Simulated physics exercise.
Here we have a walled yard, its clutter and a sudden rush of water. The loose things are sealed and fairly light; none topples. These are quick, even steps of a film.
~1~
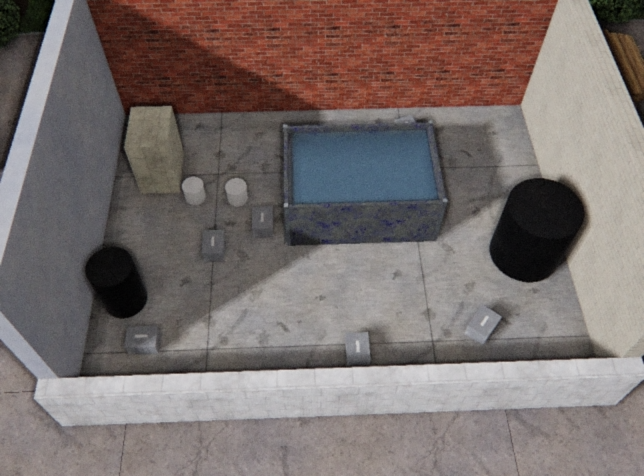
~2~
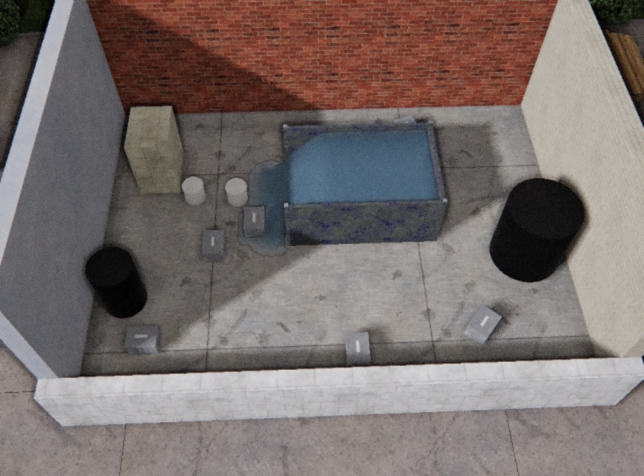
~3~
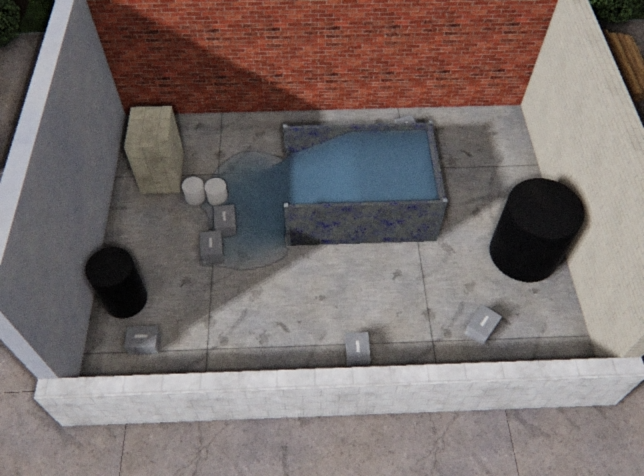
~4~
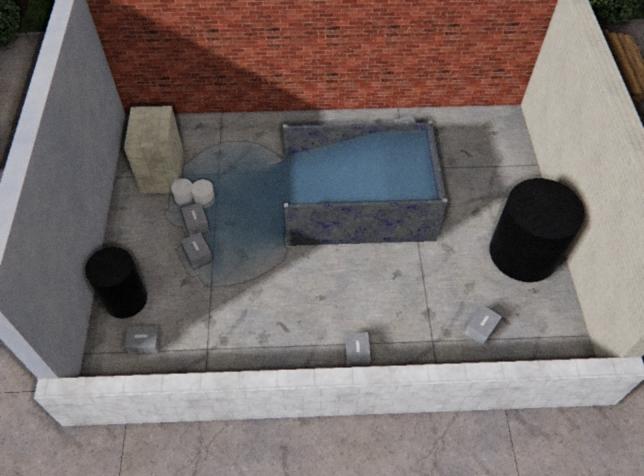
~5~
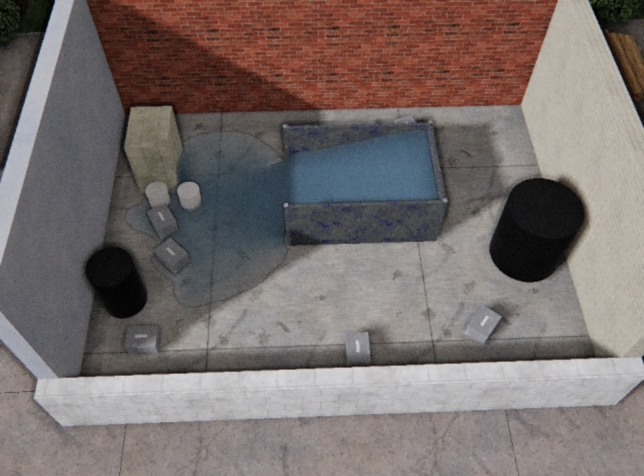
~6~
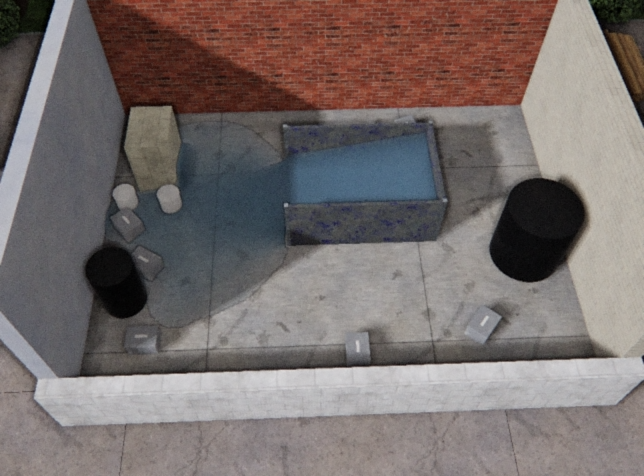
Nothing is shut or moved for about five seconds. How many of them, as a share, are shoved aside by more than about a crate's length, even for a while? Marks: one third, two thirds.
It is at least two thirds.
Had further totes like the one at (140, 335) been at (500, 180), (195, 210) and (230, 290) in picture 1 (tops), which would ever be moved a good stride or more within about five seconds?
In turn: No, swept aside, swept aside.
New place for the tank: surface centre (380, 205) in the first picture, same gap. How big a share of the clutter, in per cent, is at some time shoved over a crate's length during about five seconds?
About 100 per cent.
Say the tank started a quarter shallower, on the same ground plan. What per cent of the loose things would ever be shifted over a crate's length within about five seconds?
About 90 per cent.
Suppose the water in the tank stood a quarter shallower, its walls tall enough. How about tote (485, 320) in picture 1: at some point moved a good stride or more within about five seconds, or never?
For that one: Less than that.
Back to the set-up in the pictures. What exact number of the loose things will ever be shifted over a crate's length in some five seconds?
That makes 7.
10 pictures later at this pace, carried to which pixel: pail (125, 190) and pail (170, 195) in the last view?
Close to (161, 111) and (105, 189).
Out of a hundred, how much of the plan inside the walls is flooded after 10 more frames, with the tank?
Some 45 per cent.
A moment on, 4 of 8 are well off their spots; 3 afloat.
Next, 4 of 8 are well off their spots; 5 afloat.
Later, 5 of 8 are well off their spots; 5 afloat.
In the end, 6 of 8 are well off their spots, and 7 have been at some point; 5 afloat.
